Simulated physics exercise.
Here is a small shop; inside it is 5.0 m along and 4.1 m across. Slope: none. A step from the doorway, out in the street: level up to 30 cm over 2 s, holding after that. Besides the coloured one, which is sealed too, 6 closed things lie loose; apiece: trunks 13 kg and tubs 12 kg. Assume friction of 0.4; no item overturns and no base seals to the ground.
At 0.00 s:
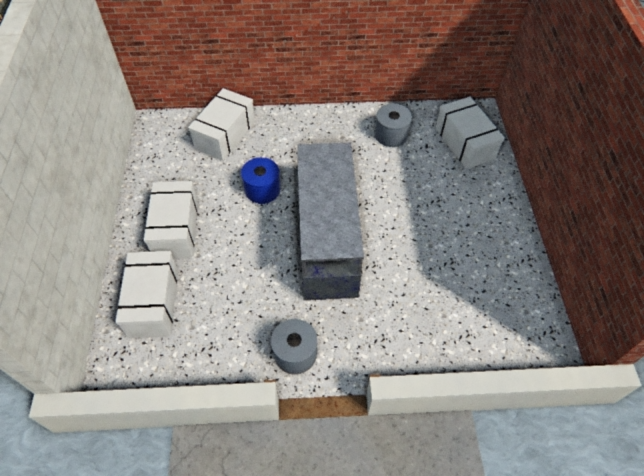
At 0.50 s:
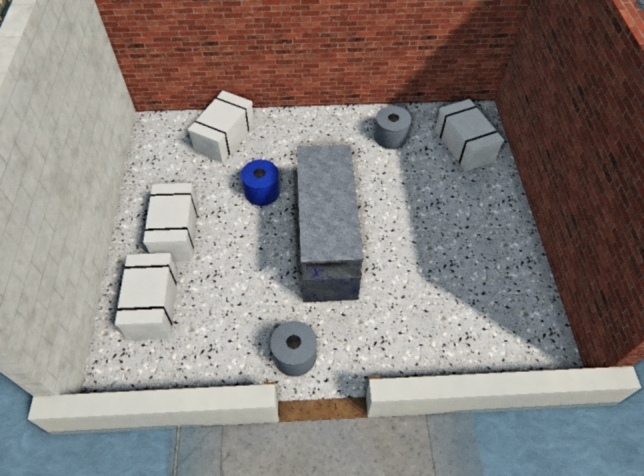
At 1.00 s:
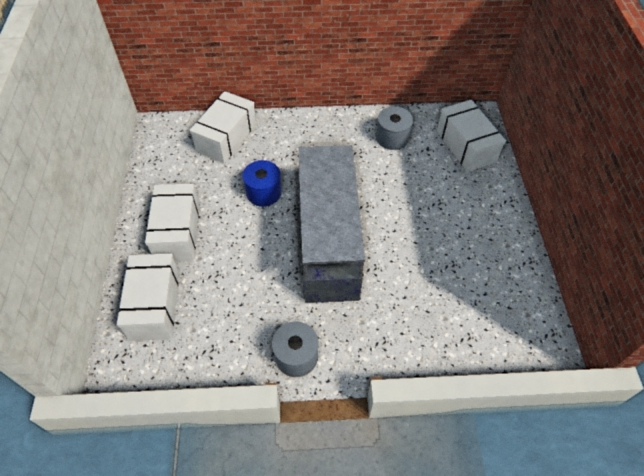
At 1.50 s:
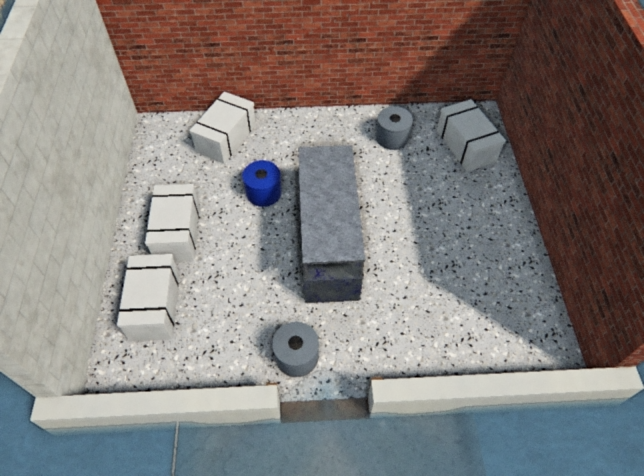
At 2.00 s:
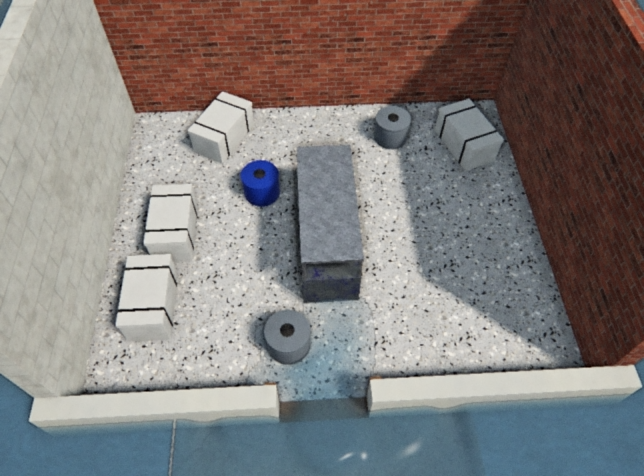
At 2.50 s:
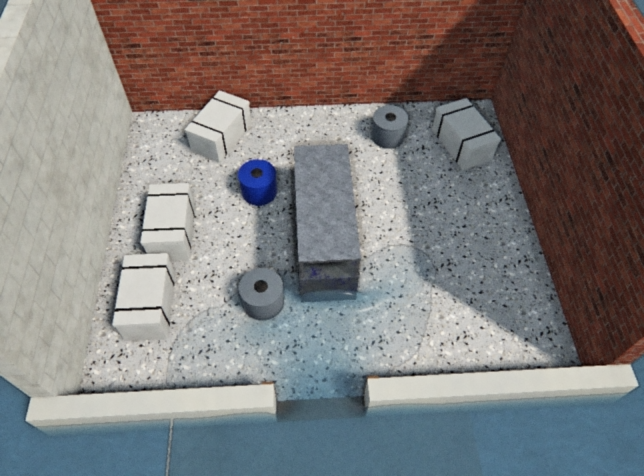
In a small brick-walled shop holding pale trunks, grey tubs and a blue one around a long block, water rises across the street outside, then spreads in through the doorway, and the nearest grey tub shifts inward while the rest stay put.
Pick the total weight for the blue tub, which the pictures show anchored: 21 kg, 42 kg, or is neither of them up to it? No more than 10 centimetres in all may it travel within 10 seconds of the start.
21 kg is enough.
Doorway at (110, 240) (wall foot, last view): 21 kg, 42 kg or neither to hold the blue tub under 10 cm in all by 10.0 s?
Note: Neither mass keeps it.
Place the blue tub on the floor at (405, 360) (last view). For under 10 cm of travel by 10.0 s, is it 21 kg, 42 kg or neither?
It turns out that both loads succeed.
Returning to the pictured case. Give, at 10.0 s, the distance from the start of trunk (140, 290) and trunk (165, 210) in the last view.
Respectively 60 and 200 cm.
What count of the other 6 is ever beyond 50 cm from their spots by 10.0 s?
6.
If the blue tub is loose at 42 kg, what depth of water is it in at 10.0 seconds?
Depth: Approx. 7 cm.
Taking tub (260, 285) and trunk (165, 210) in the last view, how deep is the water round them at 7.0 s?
8 and 13 cm.
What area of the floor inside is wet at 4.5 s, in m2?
Roughly 16 m2 of it is wet.
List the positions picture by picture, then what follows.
In the first picture, the blue tub at (260, 171) rests on the ground; water covers 0.0 m2; 0 of 7 have shifted.
In the second picture, the blue tub at (260, 173), on the bottom; 0.0 m2 under water; 0 of 7 have shifted.
In the third picture, the blue tub at (261, 174) rests on the ground; 0.0 m2 under water; 0 of 7 have shifted.
In the fourth picture, the blue tub at (261, 174), on the bottom; water covers 0.1 m2; 0 of 7 have shifted.
In the fifth picture, the blue tub at (260, 174) rests on the ground; 0.8 m2 under water; 1 of 7 have shifted.
In the sixth picture, the blue tub at (257, 173) rests on the ground; water covers 2.9 m2; 1 of 7 have shifted.
After 3.5 s the blue tub would be 0 cm from its start with 21 kg and 0 cm from its start with 42 kg; 5 cm of water round it then.
After 4.5 s the blue tub would be 0 cm from its start with 21 kg and 0 cm from its start with 42 kg; 4 cm of water round it then.
After 7.0 s the blue tub would be 0 cm from its start with 21 kg and 0 cm from its start with 42 kg; 5 cm of water round it then.
After 10.0 s the blue tub would be 0 cm from its start with 21 kg and 0 cm from its start with 42 kg; 7 cm of water round it then.
